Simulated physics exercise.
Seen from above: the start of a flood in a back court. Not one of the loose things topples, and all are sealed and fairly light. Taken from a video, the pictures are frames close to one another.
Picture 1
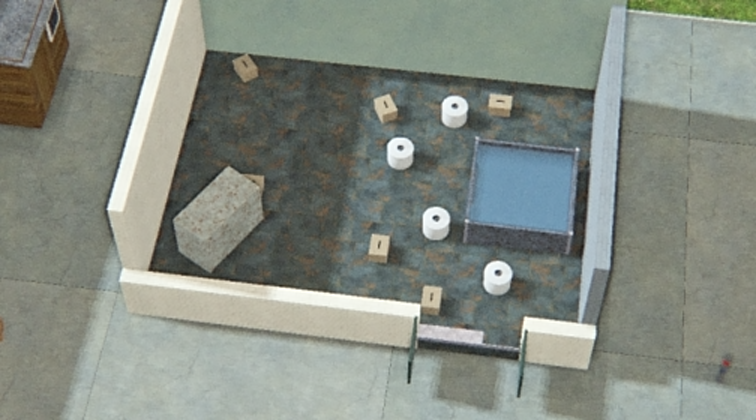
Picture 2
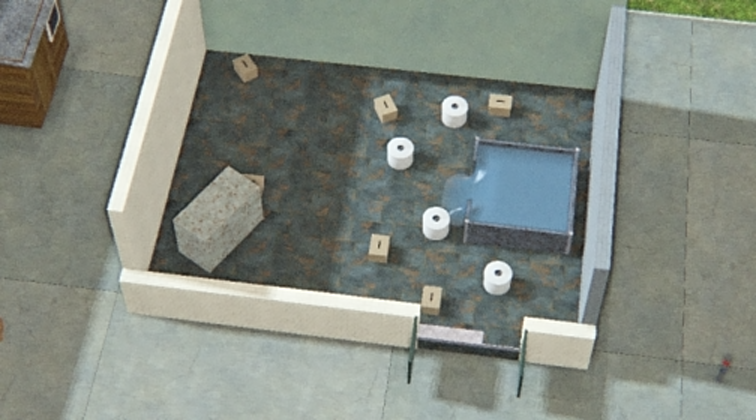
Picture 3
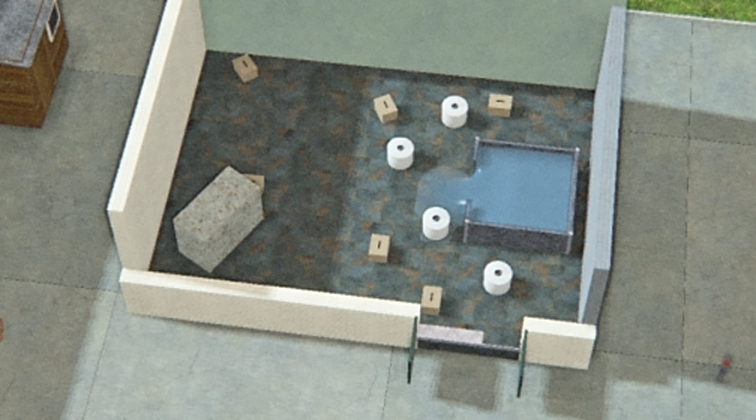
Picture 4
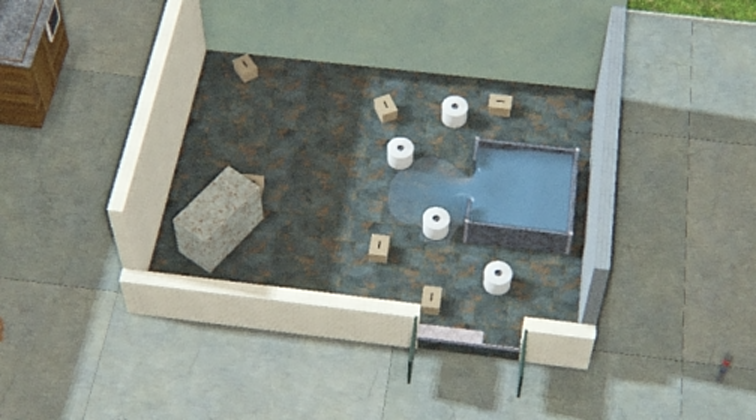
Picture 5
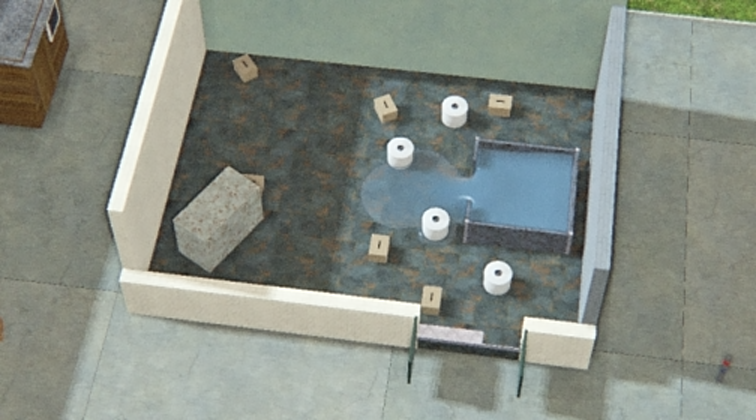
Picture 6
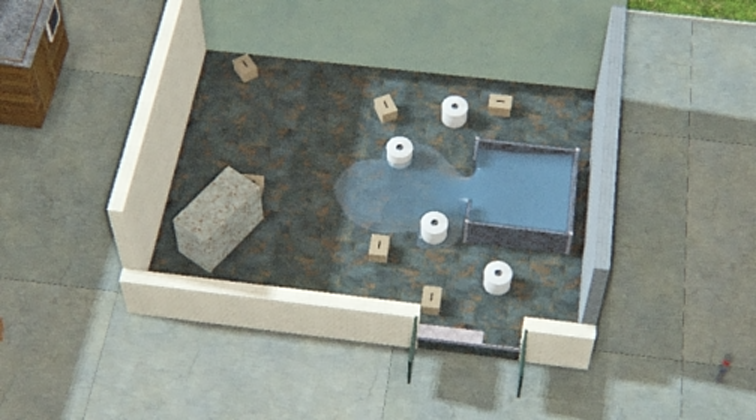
The clip opens on a walled courtyard seen from above, with small boxes, white tubs, a grey block and a pool of blue water. Water bursts from the pool's left side and spreads leftward across the dark floor in a widening sheet, flowing around nearby tubs, which barely move.
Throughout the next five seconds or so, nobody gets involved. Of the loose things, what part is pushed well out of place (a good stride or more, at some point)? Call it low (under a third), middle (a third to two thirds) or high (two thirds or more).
Middle.
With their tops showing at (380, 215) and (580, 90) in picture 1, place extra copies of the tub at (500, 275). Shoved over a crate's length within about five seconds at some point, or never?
First one cleared the mark, second one missed the mark.
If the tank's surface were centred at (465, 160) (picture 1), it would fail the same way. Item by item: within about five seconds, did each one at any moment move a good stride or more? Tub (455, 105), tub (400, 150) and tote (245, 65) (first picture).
Item one not displaced far, item two travelled far enough, item three travelled far enough.
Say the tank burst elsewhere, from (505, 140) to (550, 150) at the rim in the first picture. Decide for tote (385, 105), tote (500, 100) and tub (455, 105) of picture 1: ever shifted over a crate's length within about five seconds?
Went past that, went past that, went past that.
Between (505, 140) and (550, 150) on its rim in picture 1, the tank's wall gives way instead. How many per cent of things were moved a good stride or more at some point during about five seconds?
I make it 40 per cent.
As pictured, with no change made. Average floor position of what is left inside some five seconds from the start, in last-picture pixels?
About (359, 177).
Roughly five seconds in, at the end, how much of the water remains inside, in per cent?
Estimate: Roughly 100 %.
A moment on, 0 of 10 are well off their spots; 0 afloat.
Next, 5 of 10 are well off their spots; 1 afloat.
Later, 5 of 10 are well off their spots; 4 afloat.
In the end, 6 of 10 are well off their spots, and 6 have been at some point; 5 afloat.
